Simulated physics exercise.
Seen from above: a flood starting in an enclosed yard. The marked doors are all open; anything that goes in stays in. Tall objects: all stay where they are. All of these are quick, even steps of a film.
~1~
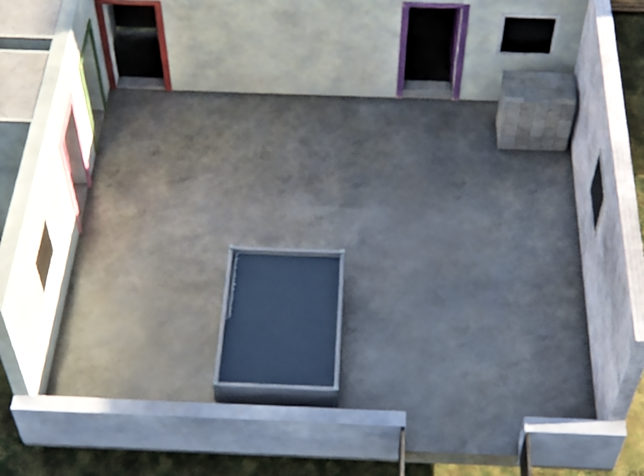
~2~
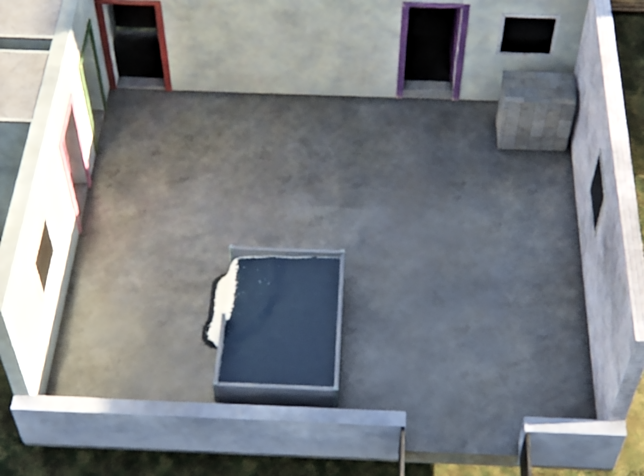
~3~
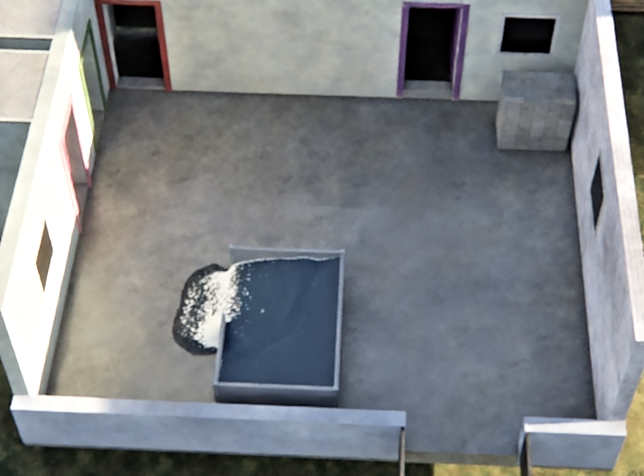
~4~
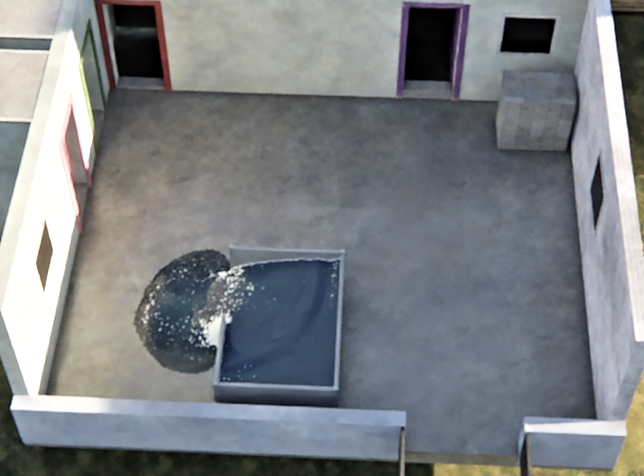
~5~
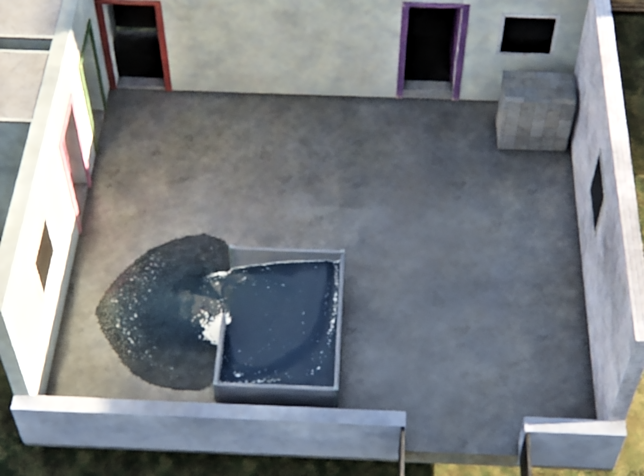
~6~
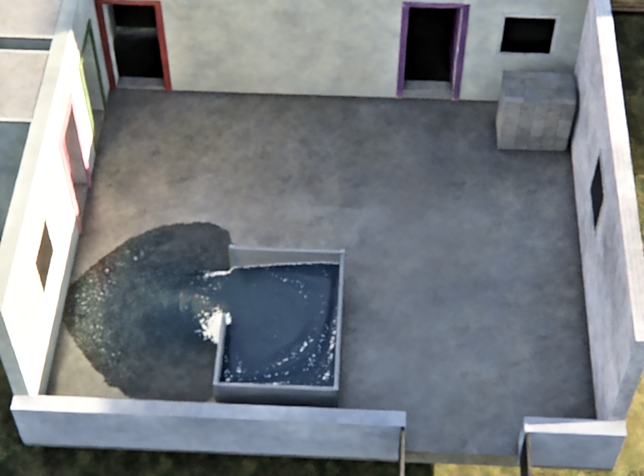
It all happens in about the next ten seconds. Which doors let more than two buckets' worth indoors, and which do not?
The green door lets more through; the red door lets more through; the purple door does not; the pink door lets more through.
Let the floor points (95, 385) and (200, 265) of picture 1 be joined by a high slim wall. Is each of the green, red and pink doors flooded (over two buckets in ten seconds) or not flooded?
In short: The green door is over, the red door takes more, the pink door takes less.
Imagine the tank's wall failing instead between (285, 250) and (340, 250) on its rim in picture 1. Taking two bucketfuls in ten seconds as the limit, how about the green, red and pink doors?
I reckon the green door gets too much, the red door gets too much too, and the pink door keeps within bounds.
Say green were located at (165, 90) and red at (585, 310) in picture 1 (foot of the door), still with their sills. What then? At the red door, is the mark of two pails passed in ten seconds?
So then the red door doesn't reach it.
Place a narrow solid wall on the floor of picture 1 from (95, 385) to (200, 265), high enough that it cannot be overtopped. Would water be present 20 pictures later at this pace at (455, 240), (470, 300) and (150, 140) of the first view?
Taking the points in the order given, they are high and dry, high and dry and inundated.
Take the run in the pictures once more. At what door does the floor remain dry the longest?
Looks like the purple-painted one.
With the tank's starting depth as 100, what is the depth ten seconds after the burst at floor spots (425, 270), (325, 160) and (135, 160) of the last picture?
I'd say close to 2, 4 and 8 percent.
A moment on, water covers 20 % of the floor; the green door not reached, the red door not reached, the purple door not reached, the pink door wet at the sill, nothing in.
Next, water covers 25 % of the floor; the green door wet at the sill, nothing in, the red door not reached, the purple door not reached, the pink door over two buckets in.
Then, water covers 30 % of the floor; the green door under two buckets in, the red door far over two buckets in, the purple door not reached, the pink door over two buckets in.
Later, water covers 50 % of the floor; the green door under two buckets in, the red door far over two buckets in, the purple door wet at the sill, nothing in, the pink door over two buckets in.
In the end, water covers 75 % of the floor; the green door over two buckets in, the red door far over two buckets in, the purple door wet at the sill, nothing in, the pink door over two buckets in.
